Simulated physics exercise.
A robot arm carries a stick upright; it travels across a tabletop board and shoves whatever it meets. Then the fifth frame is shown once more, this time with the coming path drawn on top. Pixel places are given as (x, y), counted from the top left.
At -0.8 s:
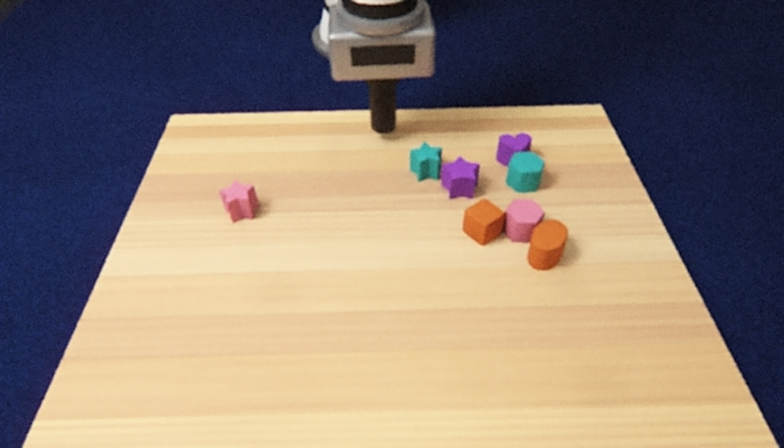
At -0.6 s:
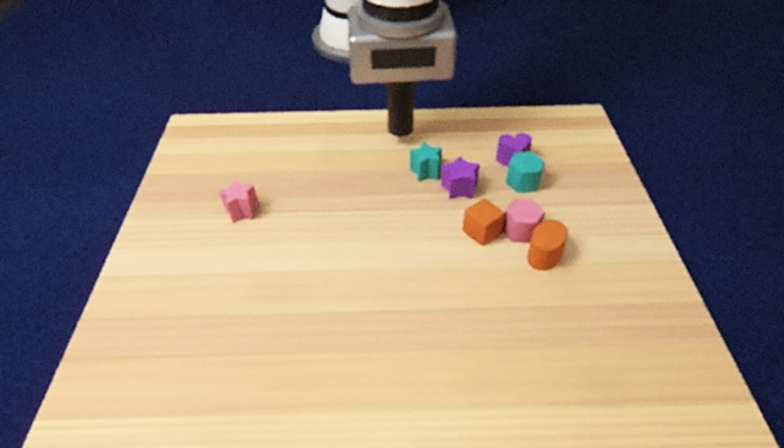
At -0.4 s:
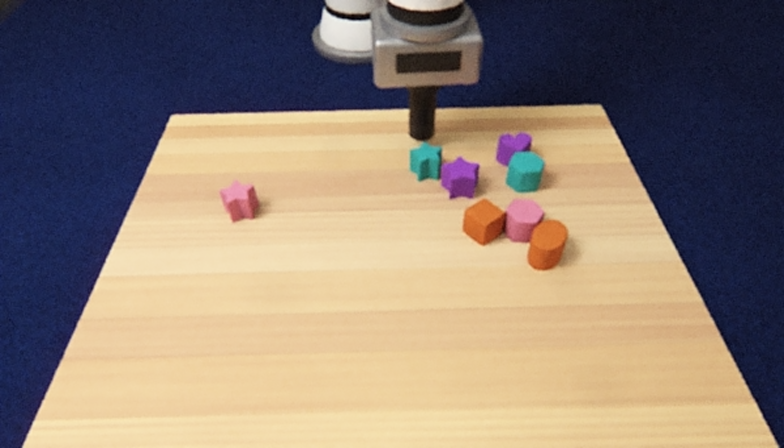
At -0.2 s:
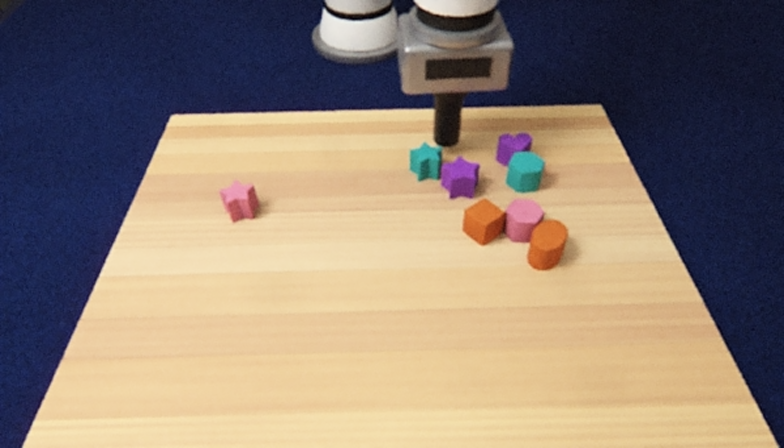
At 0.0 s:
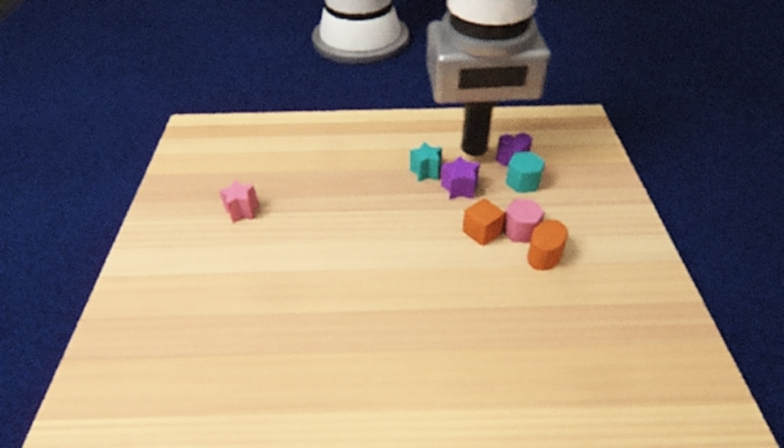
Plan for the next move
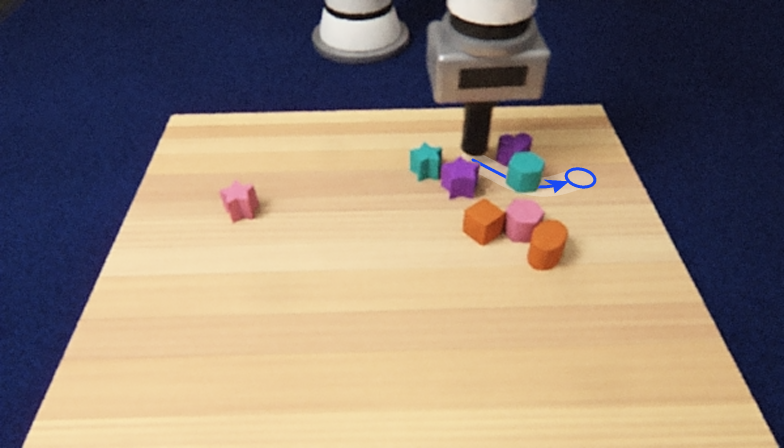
At the start, a robot arm holds a dark stick near the back edge of a wooden board scattered with small coloured blocks. The stick slides steadily right and slightly forward, passing behind the turquoise and purple stars, and ends between the purple star and purple heart while the blocks stay still.
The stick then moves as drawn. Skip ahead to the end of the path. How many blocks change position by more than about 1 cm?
Answer: 1.
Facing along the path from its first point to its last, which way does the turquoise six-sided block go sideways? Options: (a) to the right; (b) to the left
Option a.
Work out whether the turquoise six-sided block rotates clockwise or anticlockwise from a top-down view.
Rotates clockwise.
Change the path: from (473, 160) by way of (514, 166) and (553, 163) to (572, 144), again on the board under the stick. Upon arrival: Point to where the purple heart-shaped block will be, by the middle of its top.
At roughly (608, 125).
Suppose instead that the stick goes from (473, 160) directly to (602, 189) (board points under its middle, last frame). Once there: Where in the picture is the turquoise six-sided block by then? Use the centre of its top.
I think it will end close to (553, 176).
The drawn path runs from (473, 160) via (506, 177) and (545, 187), ending at (581, 178).
On the path given first. One third of the way, stick at (508, 165); turquoise six-sided block at (539, 166).
Two thirds of the way, stick at (549, 175); turquoise six-sided block at (578, 180), turned 25° clockwise.
At the end, stick at (584, 166); purple heart-shaped block not moved; turquoise six-sided block at (587, 182), turned 45° clockwise.
